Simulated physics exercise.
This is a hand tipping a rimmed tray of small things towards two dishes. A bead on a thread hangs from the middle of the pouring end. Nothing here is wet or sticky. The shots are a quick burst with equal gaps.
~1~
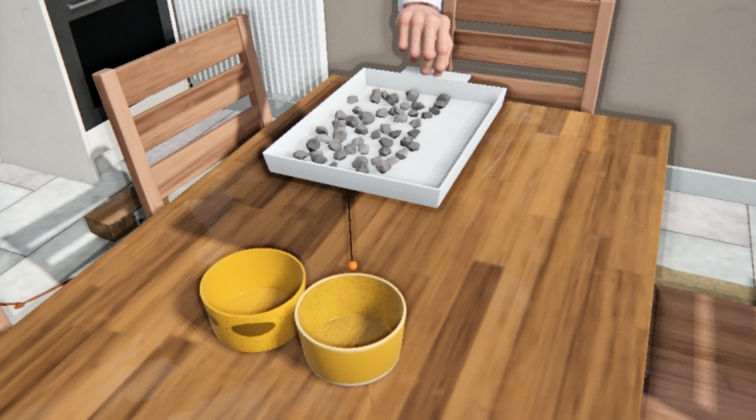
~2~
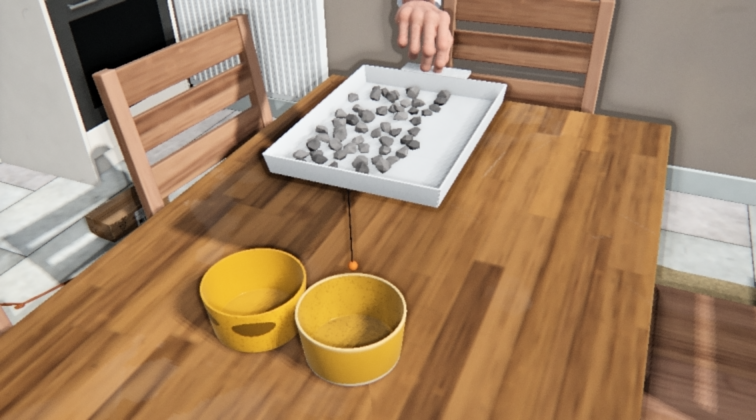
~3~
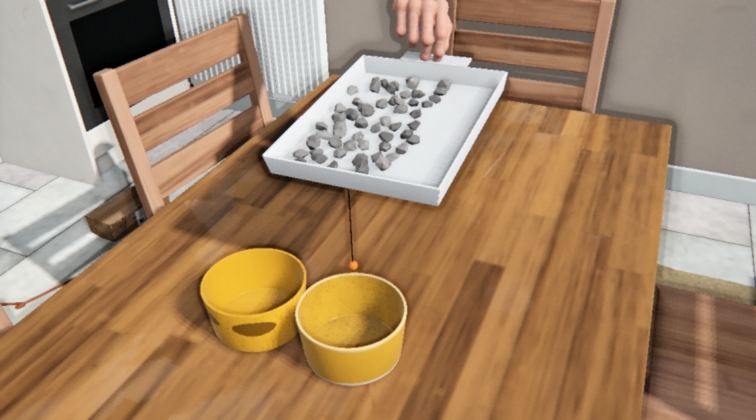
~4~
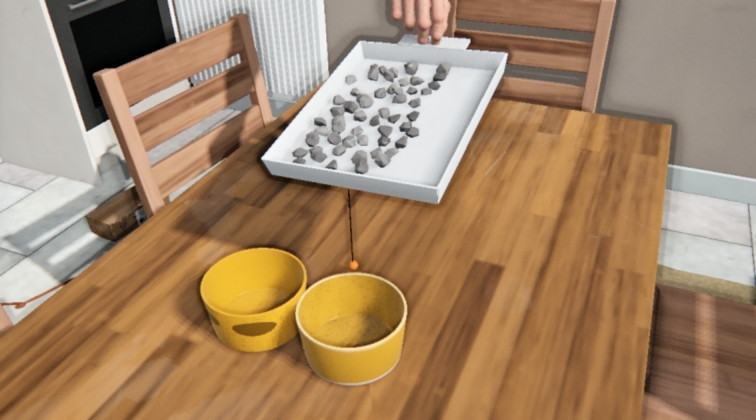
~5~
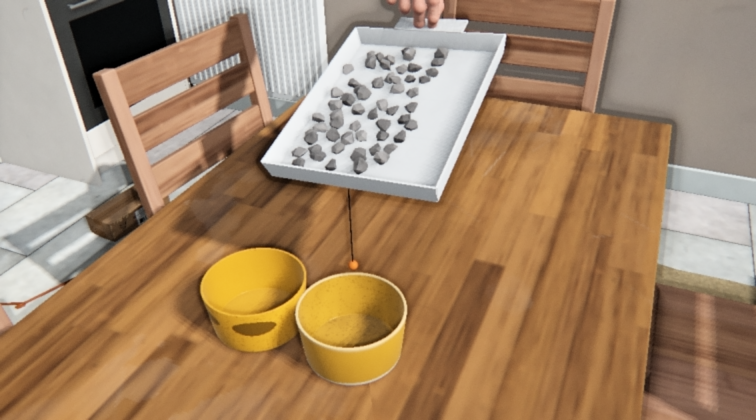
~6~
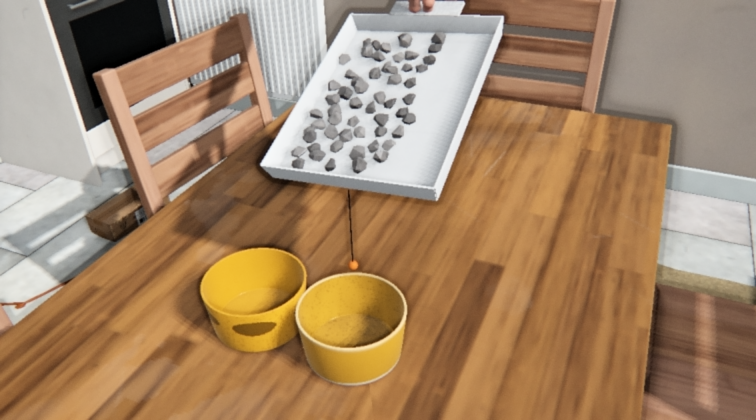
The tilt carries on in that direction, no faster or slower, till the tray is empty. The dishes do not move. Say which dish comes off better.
The left-hand one ends fuller.
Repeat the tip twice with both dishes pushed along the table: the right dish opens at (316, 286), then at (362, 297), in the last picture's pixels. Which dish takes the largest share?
In turn: The right-hand dish; left.
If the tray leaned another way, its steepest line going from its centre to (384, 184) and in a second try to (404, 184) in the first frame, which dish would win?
First the right-hand dish, then the right dish.
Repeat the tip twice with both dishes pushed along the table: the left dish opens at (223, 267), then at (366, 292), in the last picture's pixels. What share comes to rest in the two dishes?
Roughly 90 per cent, and 10 per cent.
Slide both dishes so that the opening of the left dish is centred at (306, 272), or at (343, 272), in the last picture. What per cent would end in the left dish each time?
First some 70, then 20 per cent.
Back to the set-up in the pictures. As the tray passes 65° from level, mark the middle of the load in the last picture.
Roughly at (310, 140).
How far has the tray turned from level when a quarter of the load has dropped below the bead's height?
Near 95 degrees.
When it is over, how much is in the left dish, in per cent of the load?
About 60 per cent.
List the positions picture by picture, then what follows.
The first frame shows corners of the pouring end near (268, 152) and (437, 187), level; middle of the load near (361, 129), bits of gravel; left dish near (227, 331); right dish near (327, 364); bead on its thread near (352, 266).
The second frame shows corners of the pouring end near (268, 153) and (437, 187), level; middle of the load near (361, 128).
The third frame shows corners of the pouring end near (268, 154) and (437, 186), tipped barely, lowest at the left corner; middle of the load near (361, 123).
The fourth frame shows corners of the pouring end near (267, 157) and (436, 185), tipped a little, lowest at the left corner; middle of the load near (360, 116).
The fifth frame shows corners of the pouring end near (266, 160) and (434, 185), tipped clearly, lowest at the left corner; middle of the load near (358, 109).
The sixth frame shows corners of the pouring end near (265, 163) and (432, 185), tipped clearly, lowest at the left corner; middle of the load near (355, 103); left dish near (228, 330); right dish near (328, 363).
Shortly afterwards, tray tipped steeply; the whole lot on the tray.
Next, tray tipped past a quarter turn; near a third on the tray; a little in the right dish; near a third in the left dish; only a few outside both; a little in the air.
Some moments later, tray tipped past a quarter turn; near a quarter in the right dish; near two thirds in the left dish; a little outside both.
In the end, tray tipped past a quarter turn; near a quarter in the right dish; near two thirds in the left dish; a little outside both.
